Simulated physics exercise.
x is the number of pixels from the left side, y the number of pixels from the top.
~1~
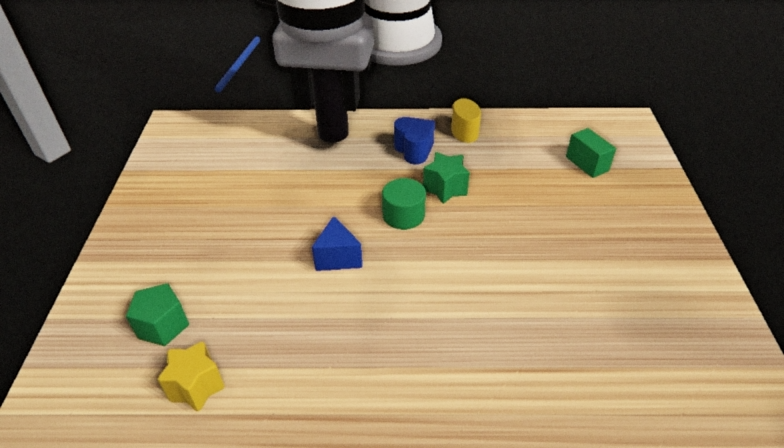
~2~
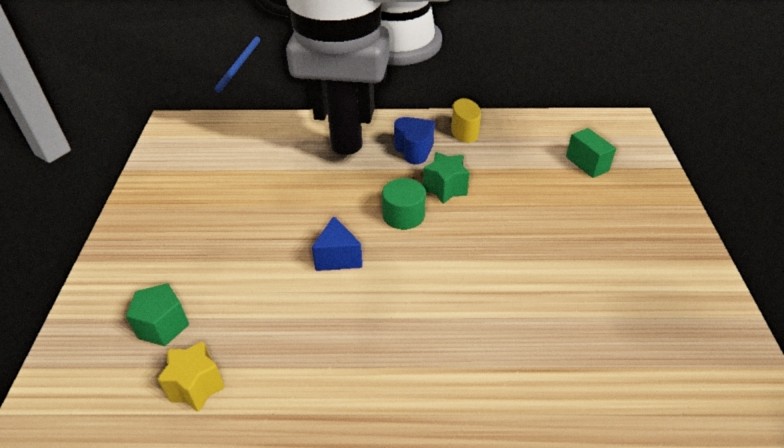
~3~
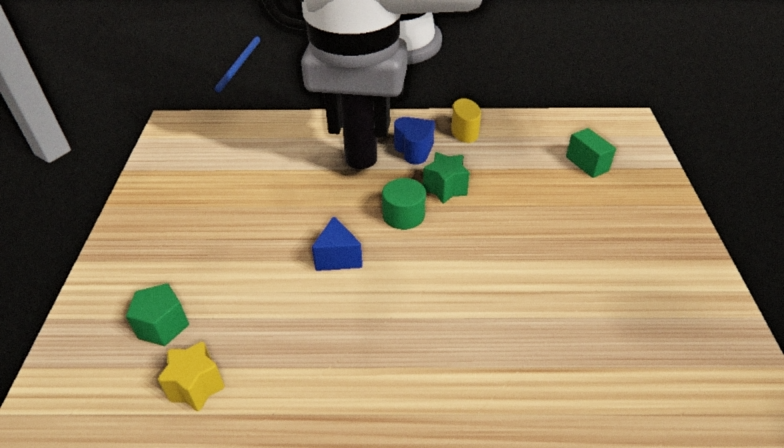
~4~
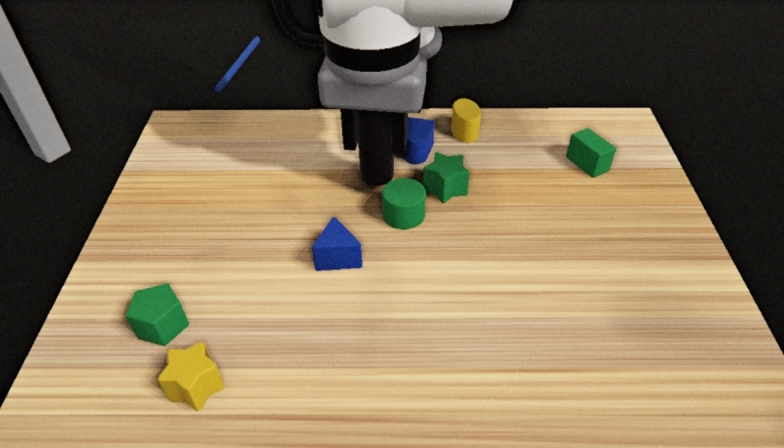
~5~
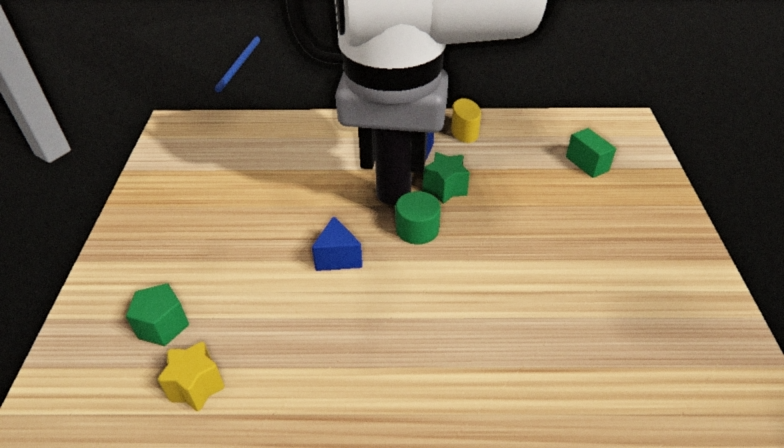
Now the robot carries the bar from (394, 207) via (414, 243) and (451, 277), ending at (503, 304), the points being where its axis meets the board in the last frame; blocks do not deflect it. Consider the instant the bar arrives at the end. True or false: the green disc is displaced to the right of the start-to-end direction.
False.
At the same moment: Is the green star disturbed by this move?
By then it is still where it was.
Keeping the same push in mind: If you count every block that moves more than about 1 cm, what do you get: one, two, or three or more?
My answer is one.
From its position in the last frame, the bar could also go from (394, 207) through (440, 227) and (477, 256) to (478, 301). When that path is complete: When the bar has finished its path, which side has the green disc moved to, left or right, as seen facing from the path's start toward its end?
Measured against the direction from start to end, the green disc shifts toward the right-hand side.
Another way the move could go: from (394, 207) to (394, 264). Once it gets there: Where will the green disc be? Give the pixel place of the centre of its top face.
That would be at about pixel (437, 230).
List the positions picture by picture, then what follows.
The first picture shows bar's lower end (334, 134); green disc (404, 191); green star (447, 165).
The second picture shows bar (347, 146); blocks still.
The third picture shows bar (361, 160); blocks still.
The fourth picture shows bar (377, 176); blocks still.
The fifth picture shows bar (394, 194); green disc (418, 205); green star (447, 165).
On the path given first. One third of the way, bar (414, 231); green disc (453, 235).
Two thirds of the way, bar (452, 264); green disc (498, 254).
At the end, bar (506, 292); green disc (539, 259); green star still.
